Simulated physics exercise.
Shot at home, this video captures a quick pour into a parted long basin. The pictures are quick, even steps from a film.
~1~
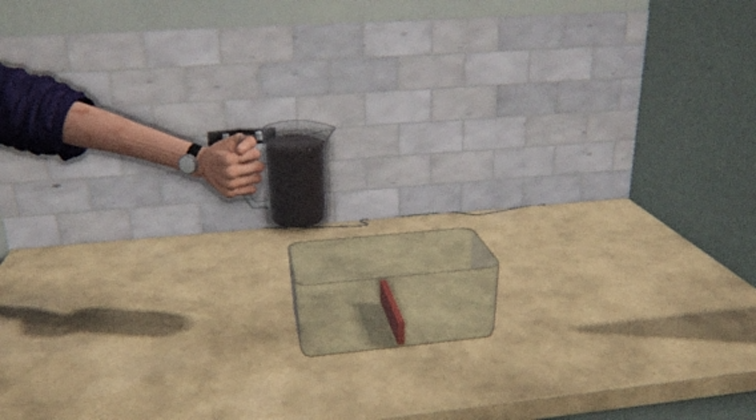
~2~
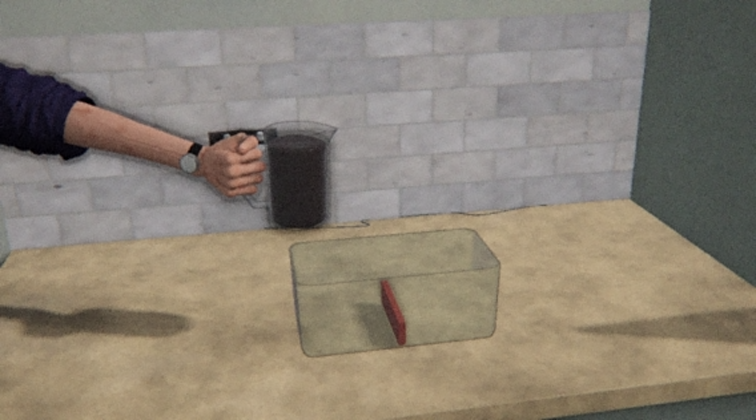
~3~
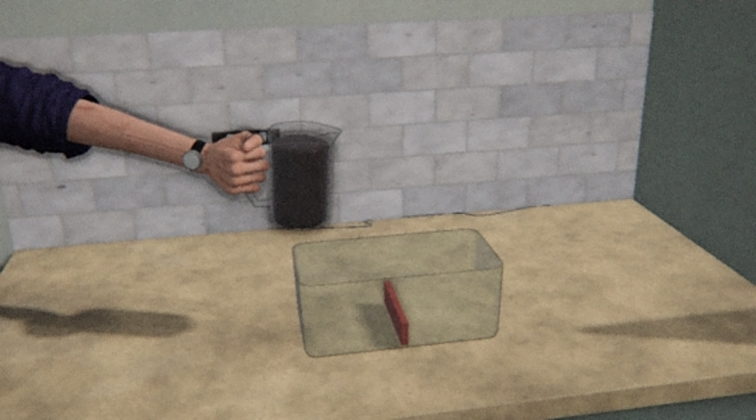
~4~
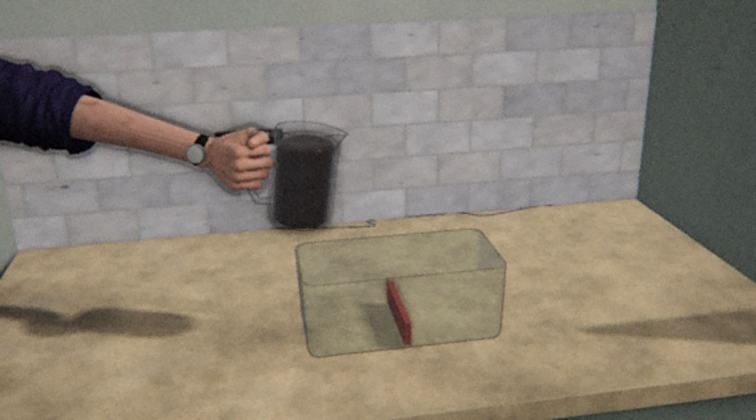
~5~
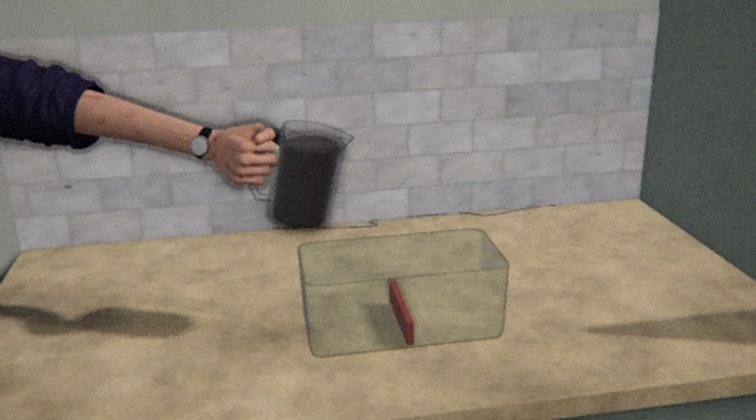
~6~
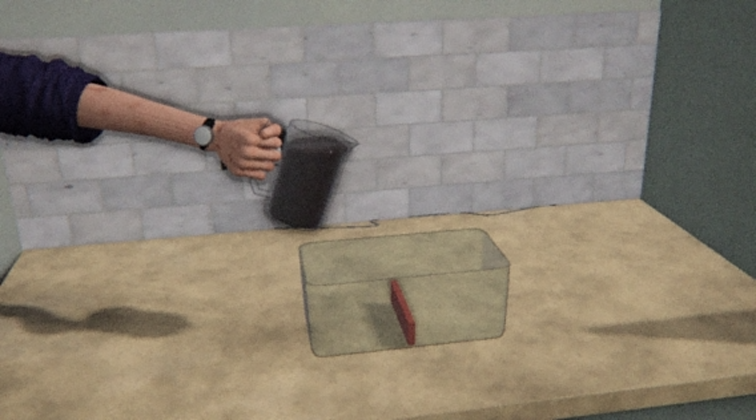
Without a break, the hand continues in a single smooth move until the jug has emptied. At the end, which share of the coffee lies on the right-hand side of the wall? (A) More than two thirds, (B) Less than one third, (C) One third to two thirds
One third to two thirds (C).
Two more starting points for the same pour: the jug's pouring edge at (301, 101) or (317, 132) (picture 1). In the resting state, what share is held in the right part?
Near 5 in a hundred first, near 10 in a hundred second.
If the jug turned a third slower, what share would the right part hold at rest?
About 60 per cent.
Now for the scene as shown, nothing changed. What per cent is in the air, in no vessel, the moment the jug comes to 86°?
Roughly 15 percent.
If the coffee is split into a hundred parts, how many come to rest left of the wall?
I'd estimate around 50 per cent.
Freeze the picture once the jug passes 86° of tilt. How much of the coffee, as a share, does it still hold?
Some 75 per cent.
A moment on, the jug is tipped on its side and 77 per cent is still to pour, 0 is left of the wall and 5 right of it.
Next, the jug is tipped right over and 22 per cent is still to pour, 23 is left of the wall and 35 right of it.
Then the jug is tipped right over and 1 per cent is still to pour, 49 is left of the wall and 48 right of it.
Later the jug is tipped right over and 0 per cent is still to pour, 50 is left of the wall and 49 right of it.
Finally, 50 per cent lies left of the wall, 49 right of it and 1 outside.
